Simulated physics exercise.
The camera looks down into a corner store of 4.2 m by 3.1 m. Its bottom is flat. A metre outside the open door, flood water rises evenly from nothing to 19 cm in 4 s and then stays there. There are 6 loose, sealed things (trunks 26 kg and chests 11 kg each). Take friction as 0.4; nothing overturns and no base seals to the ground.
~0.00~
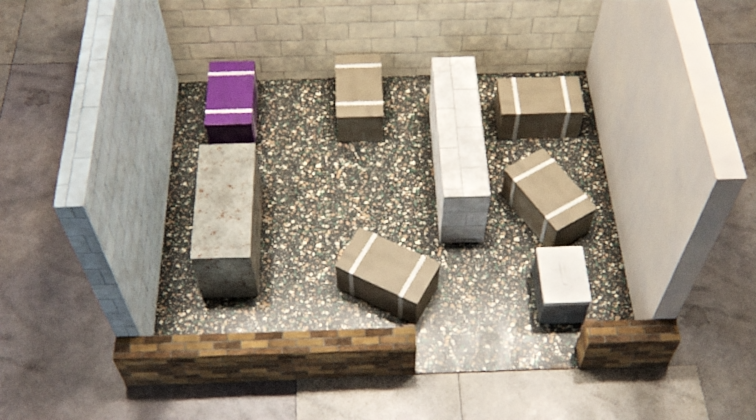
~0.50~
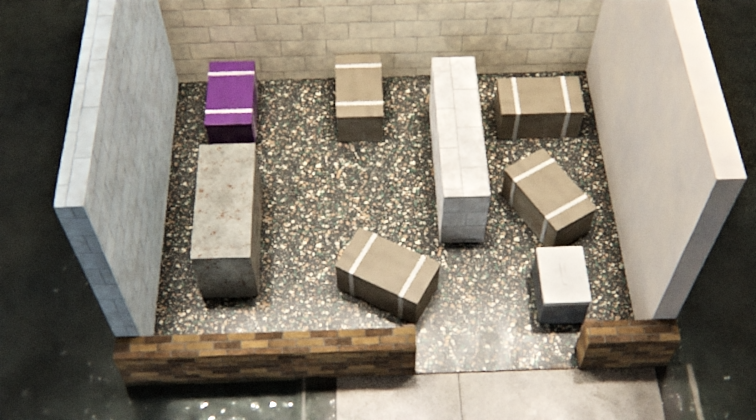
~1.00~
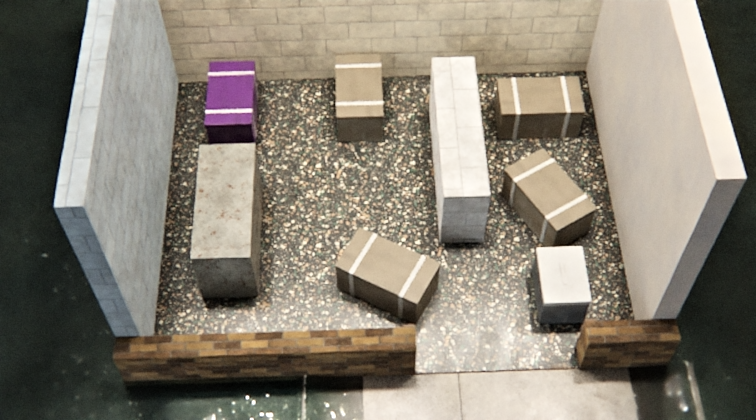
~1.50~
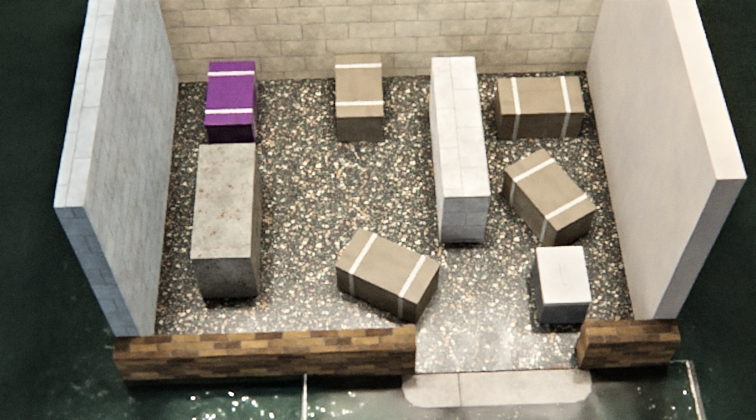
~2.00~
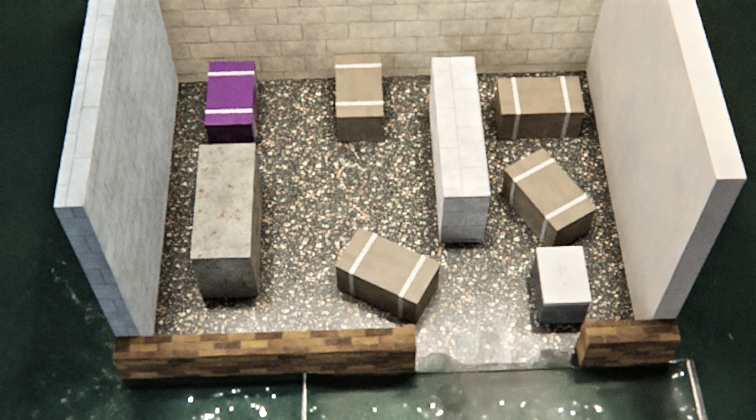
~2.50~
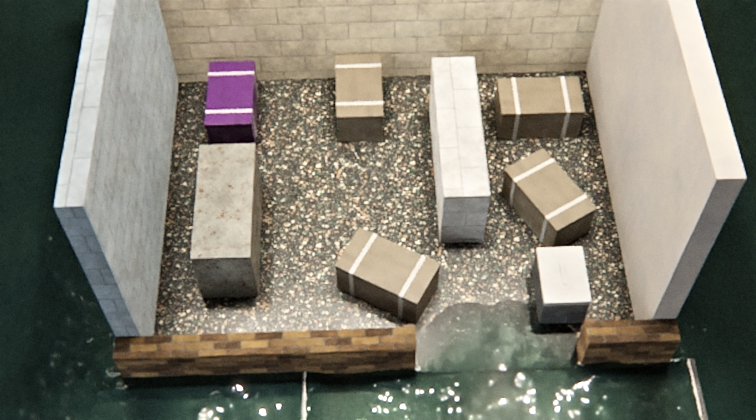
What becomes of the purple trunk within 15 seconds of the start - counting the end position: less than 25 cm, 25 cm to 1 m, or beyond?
Purple trunk is nudged along.
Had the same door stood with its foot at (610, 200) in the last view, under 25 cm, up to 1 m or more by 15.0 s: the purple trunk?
In that case the purple trunk moves a short way.
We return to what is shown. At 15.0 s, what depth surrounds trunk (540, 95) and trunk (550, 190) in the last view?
About 18 and 16 cm.
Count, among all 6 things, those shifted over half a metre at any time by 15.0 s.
6 of them.
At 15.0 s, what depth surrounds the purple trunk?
About 16 cm.
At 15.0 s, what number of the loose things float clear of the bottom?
6 of them.
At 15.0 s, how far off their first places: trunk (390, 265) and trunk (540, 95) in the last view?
In turn: 60 cm, 300 cm.
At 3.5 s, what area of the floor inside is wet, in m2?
Roughly 1.5 m2.
After 3.5 s the purple trunk is near (230, 92), 0.0 m from its start, aground; 0 afloat.
After 6.8 s the purple trunk is near (230, 92), 0.0 m from its start, aground; 3 afloat.
After 11.0 s the purple trunk is near (204, 101), 0.3 m from its start, afloat; 5 afloat.
After 15.0 s the purple trunk is near (187, 124), 0.6 m from its start, afloat; 6 afloat.
